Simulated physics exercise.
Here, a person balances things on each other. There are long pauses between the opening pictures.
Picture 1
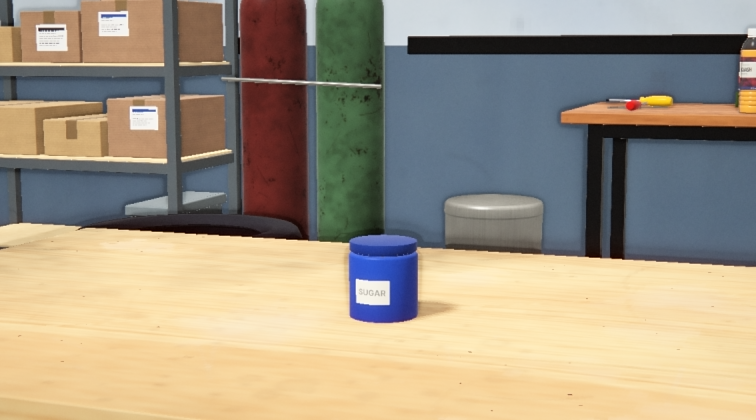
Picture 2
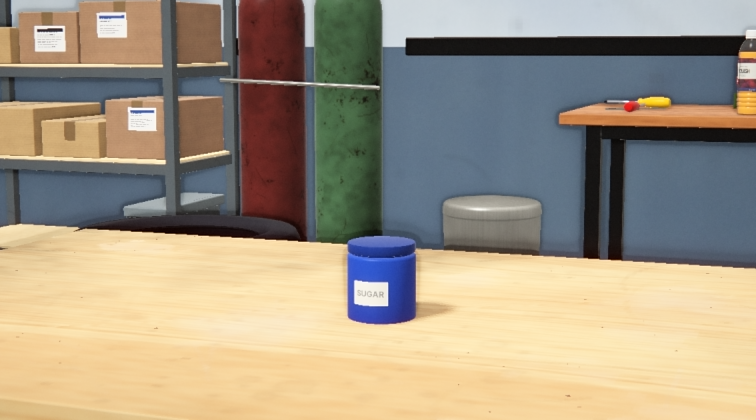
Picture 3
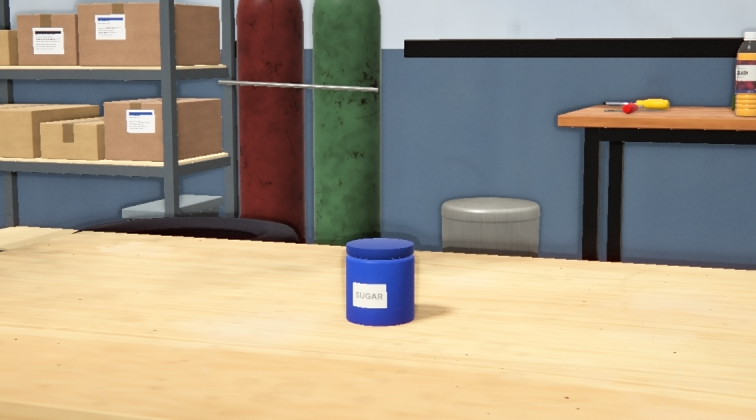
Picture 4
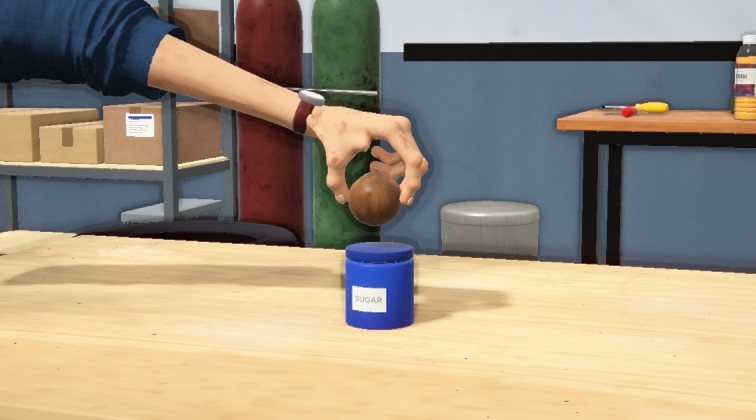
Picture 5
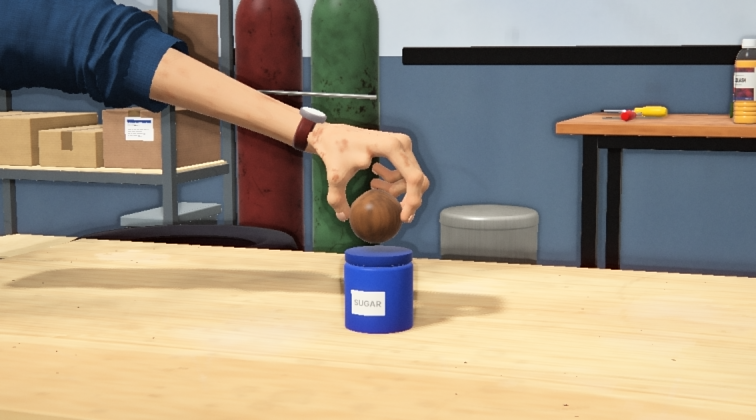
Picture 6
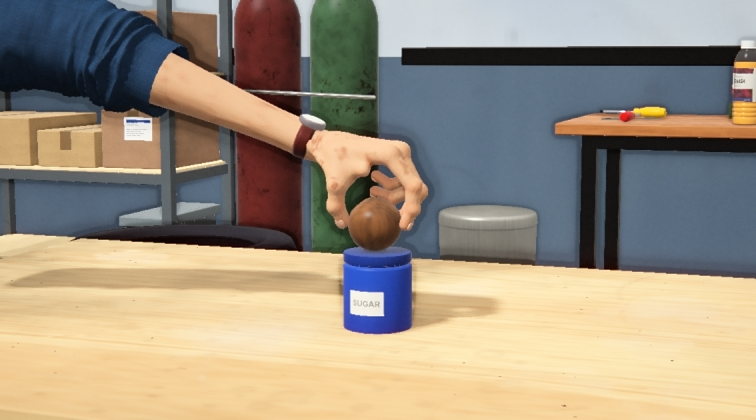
In a workshop, a blue jar labelled sugar stands alone on a wooden table; then a hand reaching in from the left lowers a round brown object onto its lid and keeps hold of it.
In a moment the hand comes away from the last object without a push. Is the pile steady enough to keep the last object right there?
Nothing falls.
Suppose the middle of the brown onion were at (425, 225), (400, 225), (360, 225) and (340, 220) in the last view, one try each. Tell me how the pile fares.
Well, the first time it tips over, the second time it stays intact, the third time it stays intact, and the fourth time it tips over.
Then, 0.20 s later than the last frame, all is still.
Then, 0.60 s later than the last frame, brown onion resting near (375, 225).
When it is over, both as before. End places, in pixels of the last picture, brown onion near (375, 225). The pile stays up.
